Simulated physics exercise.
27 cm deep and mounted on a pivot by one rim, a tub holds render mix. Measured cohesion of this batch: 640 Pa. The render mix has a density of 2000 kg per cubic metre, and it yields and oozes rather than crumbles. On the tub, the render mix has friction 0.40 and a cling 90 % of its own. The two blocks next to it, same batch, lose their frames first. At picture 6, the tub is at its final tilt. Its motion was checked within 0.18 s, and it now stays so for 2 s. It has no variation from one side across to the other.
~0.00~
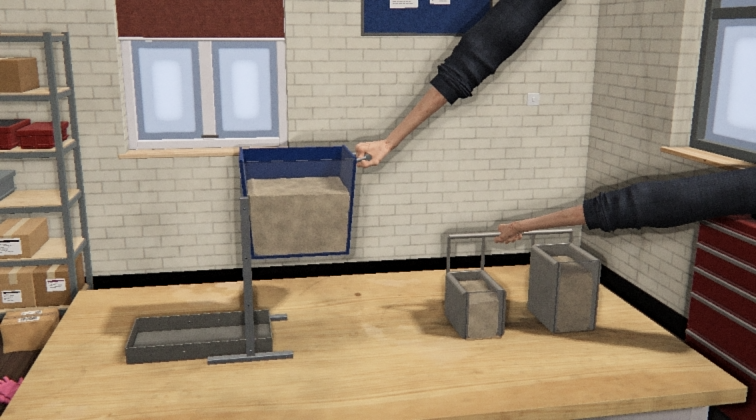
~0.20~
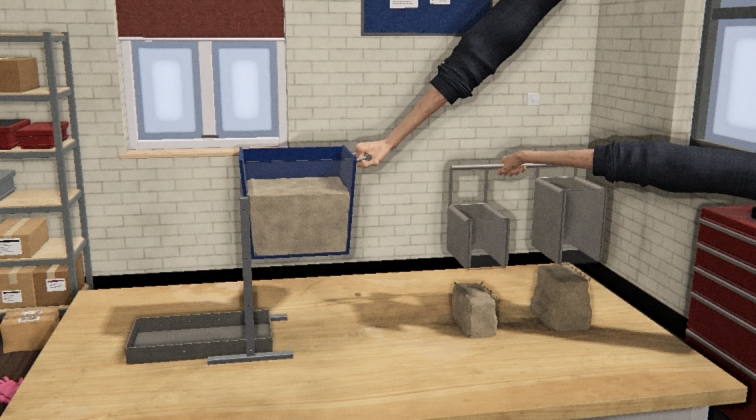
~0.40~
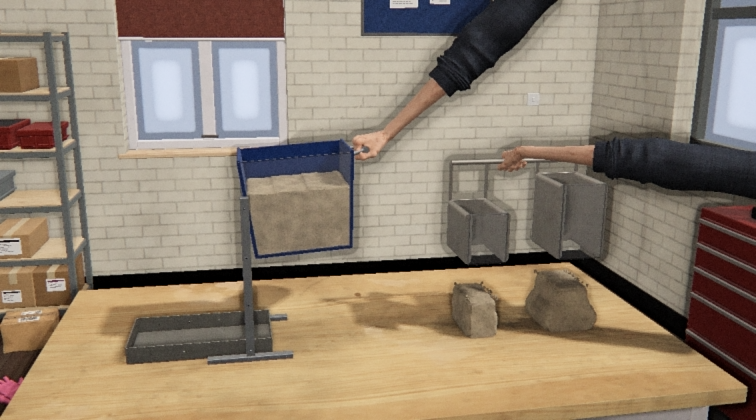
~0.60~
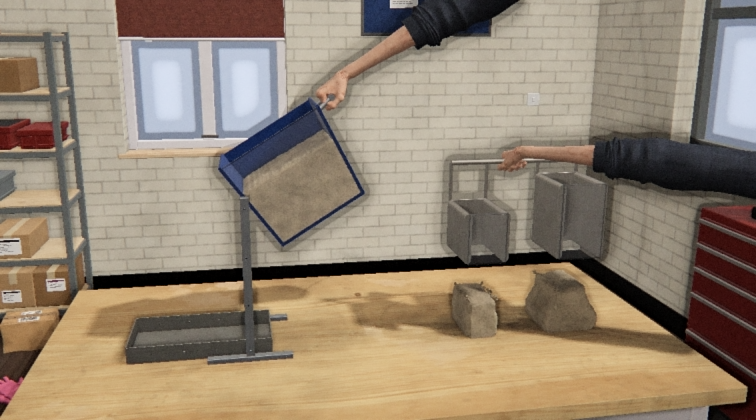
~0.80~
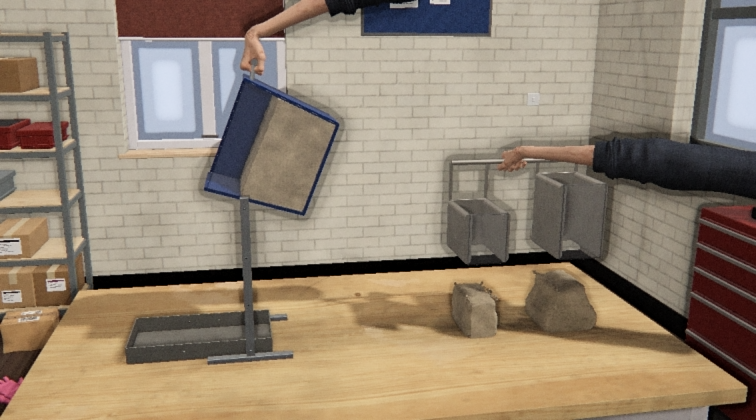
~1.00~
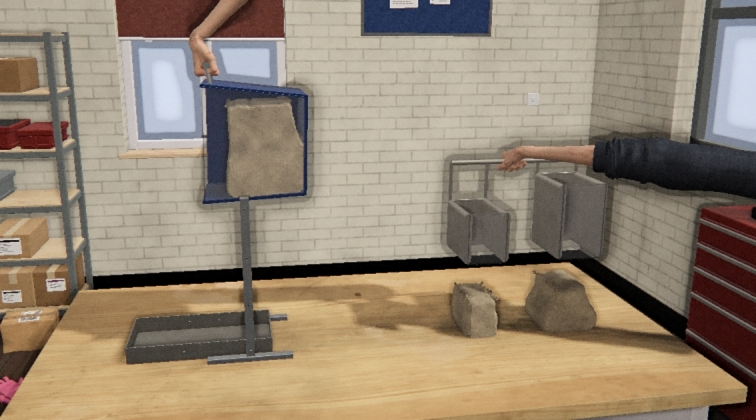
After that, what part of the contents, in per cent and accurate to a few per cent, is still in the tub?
The part still in the tub is near 63 out of 100.
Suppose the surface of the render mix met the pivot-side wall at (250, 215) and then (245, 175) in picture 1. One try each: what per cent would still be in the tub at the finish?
Respectively 80 percent and 50 percent.
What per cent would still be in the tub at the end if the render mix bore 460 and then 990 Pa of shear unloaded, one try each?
First 55 %, second 95 %.
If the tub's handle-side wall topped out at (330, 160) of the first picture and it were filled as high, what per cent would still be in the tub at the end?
In that case some 100 per cent.
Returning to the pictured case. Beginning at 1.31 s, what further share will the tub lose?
It works out to some 10 per cent of the load.
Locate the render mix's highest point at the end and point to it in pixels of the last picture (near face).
Highest point: Approx. (282, 149).
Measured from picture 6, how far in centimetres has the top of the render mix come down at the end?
Roughly 12 cm.
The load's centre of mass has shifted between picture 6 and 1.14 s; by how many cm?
6 cm.
After 1.14 s, the tub is at 88 degrees and holds 98 %.
After 1.31 s, the tub is at 88 degrees and holds 73 %.
After 1.48 s, the tub is at 88 degrees and holds 64 %.
After 1.65 s, the tub is at 88 degrees and holds 63 %.
After 3.00 s, at the end, the tub is at 88 degrees and holds 63 %.
